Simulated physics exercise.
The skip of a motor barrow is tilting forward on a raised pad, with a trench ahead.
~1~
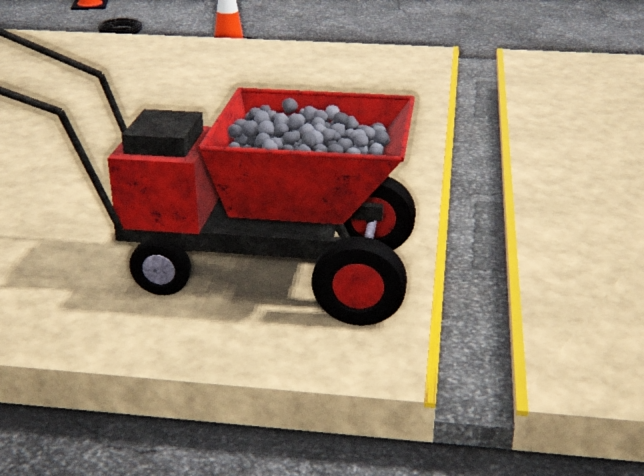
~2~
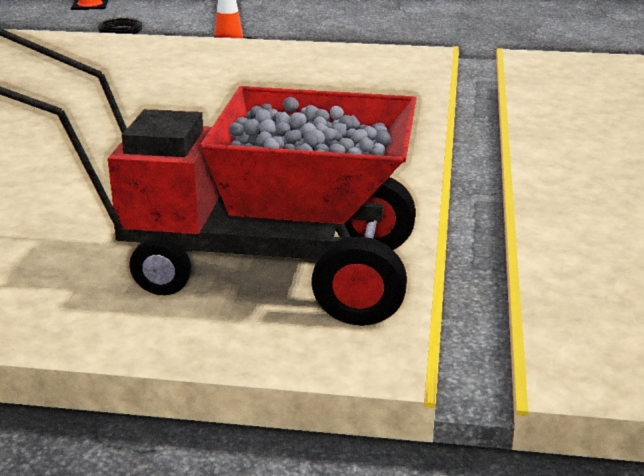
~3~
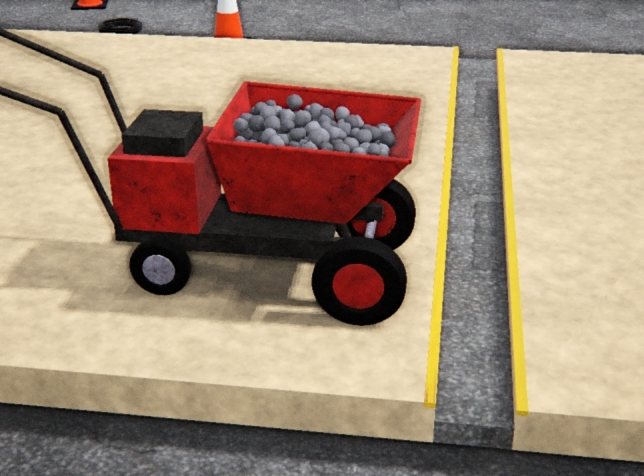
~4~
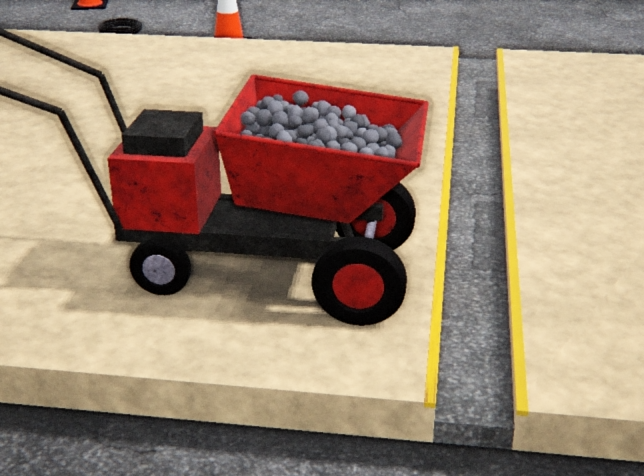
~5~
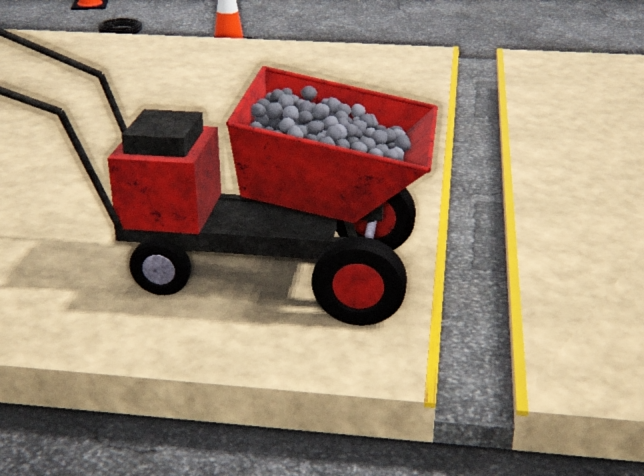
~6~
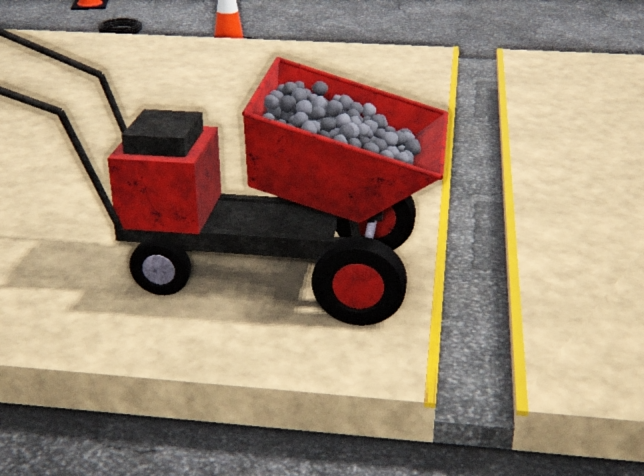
A red motor barrow with black handles stands on a pale raised pad, seen from the side and slightly above by a still camera. Rounded grey cobbles fill its red skip, a narrow grey trench with yellow-edged sides lies to the right, and an orange cone stands behind. The skip slowly tilts forward to the right, its rear rising clear of the chassis, while the wheels stay put.
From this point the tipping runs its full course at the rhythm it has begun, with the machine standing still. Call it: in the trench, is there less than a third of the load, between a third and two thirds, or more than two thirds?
Less than a third of the load is in the trench.
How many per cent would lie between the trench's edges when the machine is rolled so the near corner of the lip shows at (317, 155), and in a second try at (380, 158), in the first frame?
60 and 30 percent, in that order.
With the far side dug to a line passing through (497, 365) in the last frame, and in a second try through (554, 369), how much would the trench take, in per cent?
The first try comes out at 0 percent and the second at 40 percent.
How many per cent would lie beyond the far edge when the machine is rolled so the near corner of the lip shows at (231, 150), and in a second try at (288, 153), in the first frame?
You'd get around 0 in a hundred, then 10 in a hundred.
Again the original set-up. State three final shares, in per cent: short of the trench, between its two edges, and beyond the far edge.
I'd estimate short near 0, between near 10 and beyond near 70 per cent.
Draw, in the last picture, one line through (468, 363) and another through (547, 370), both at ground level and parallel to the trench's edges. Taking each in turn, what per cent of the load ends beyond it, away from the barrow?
Estimate: 80 % and 60 %, respectively.
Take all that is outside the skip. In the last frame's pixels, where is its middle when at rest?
I'd mark it at roughly (562, 290).
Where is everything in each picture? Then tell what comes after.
Lip of the skip at (401, 159), level; top of the load at (297, 136), round cobbles; first edge of the trench at (433, 359); far edge at (520, 367), the trench under half as wide as the skip, and shallow for its width, in the first picture.
Lip of the skip at (403, 160), level; top of the load at (299, 135), in the second picture.
Lip of the skip at (409, 162), tipped barely; top of the load at (303, 133), in the third picture.
Lip of the skip at (417, 165), tipped a little; top of the load at (294, 122), in the fourth picture.
Lip of the skip at (428, 170), tipped a little; top of the load at (305, 117), in the fifth picture.
Lip of the skip at (440, 177), tipped clearly; top of the load at (305, 120); first edge of the trench at (433, 359); far edge at (520, 367), in the sixth picture.
Soon, skip tipped steeply; all in the skip.
A while on, skip tipped right over; about two thirds in the skip; a stray few in or heaped over the trench; about a quarter beyond it; a small part falling.
Towards the end, skip tipped right over; about a quarter in the skip; a small part in or heaped over the trench; about two thirds beyond it.
Finally, skip tipped right over; about a quarter in the skip; a small part in or heaped over the trench; about two thirds beyond it.
